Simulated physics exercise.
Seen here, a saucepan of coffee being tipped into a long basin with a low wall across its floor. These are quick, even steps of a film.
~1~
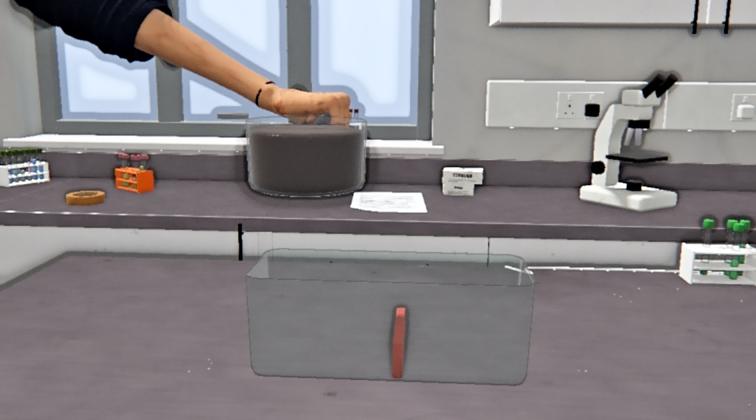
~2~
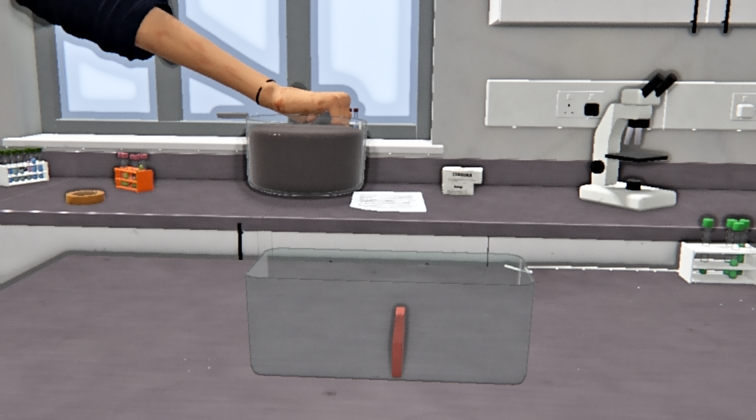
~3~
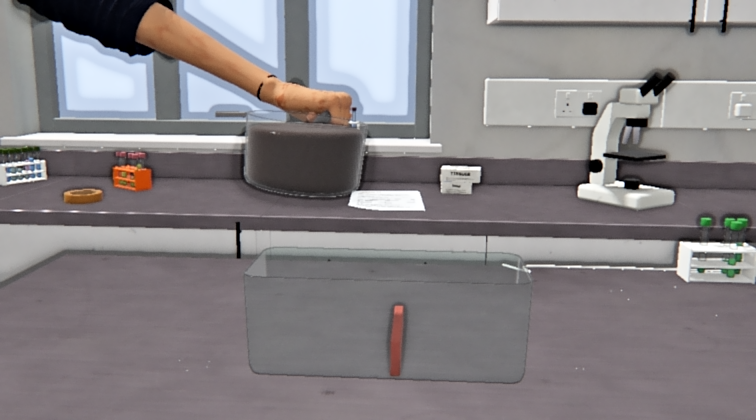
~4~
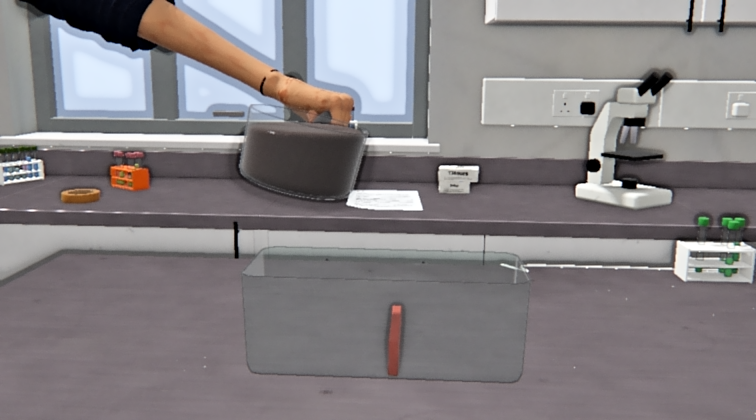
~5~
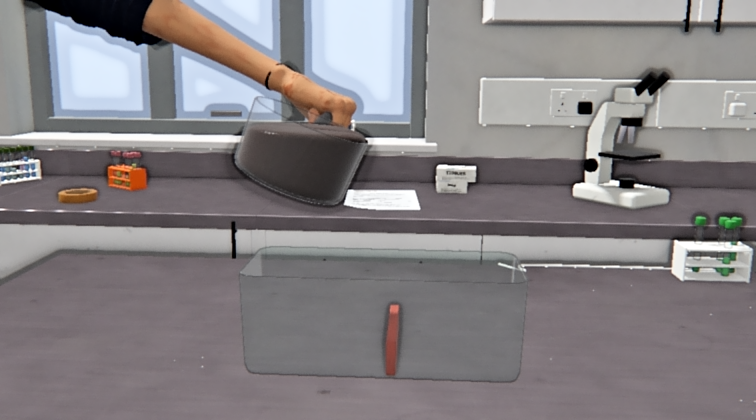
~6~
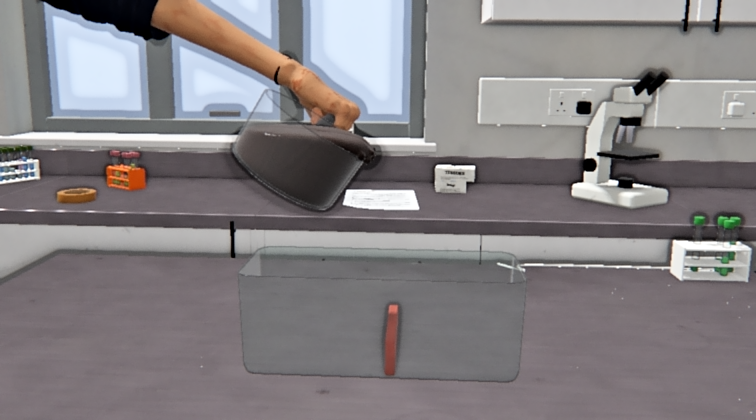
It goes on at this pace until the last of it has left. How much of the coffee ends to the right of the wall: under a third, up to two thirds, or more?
In the end between a third and two thirds is right of the wall.
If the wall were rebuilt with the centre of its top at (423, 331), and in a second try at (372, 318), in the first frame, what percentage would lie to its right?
The first gives 35 %, the second 90 %.
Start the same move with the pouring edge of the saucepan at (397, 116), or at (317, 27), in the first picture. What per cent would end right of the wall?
Near 80 % and 35 %.
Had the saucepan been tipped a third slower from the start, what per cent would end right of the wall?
About 65 per cent.
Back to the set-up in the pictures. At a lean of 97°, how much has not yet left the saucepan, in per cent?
Roughly 30 in a hundred.
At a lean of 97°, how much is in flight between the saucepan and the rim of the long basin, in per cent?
Close to 40 per cent.
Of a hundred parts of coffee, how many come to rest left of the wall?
Some 40 per cent.
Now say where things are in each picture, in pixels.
In the first frame, it leans 0°; its right rim is at (365, 123); the coffee meets the walls at (252, 129) and (364, 131); the long basin's rim runs from (257, 264) to (528, 271); the wall's top is at (400, 326).
In the second frame, it leans 2°; its right rim is at (366, 123); the coffee meets the walls at (252, 128) and (364, 131).
In the third frame, it leans 6°; its right rim is at (366, 127); the coffee meets the walls at (251, 126) and (364, 132).
In the fourth frame, it leans 13°; its right rim is at (367, 135); the coffee meets the walls at (252, 126) and (365, 133).
In the fifth frame, it leans 22°; its right rim is at (366, 145); the coffee meets the walls at (248, 128) and (367, 140); 1 per cent is over the edge.
In the sixth frame, it leans 33°; its right rim is at (365, 158); the coffee meets the walls at (245, 129) and (364, 150); 5 per cent is over the edge.
A moment on, the saucepan is tipped on its side and 29 per cent is still to pour, 2 is left of the wall and 30 right of it.
Next, the saucepan is tipped right over and 5 per cent is still to pour, 26 is left of the wall and 62 right of it.
Then the saucepan is tipped right over and 0 per cent is still to pour, 40 is left of the wall and 57 right of it.
Later the saucepan is tipped right over and 0 per cent is still to pour, 42 is left of the wall and 56 right of it.
In the end 42 per cent lies left of the wall, 56 right of it and 2 outside.
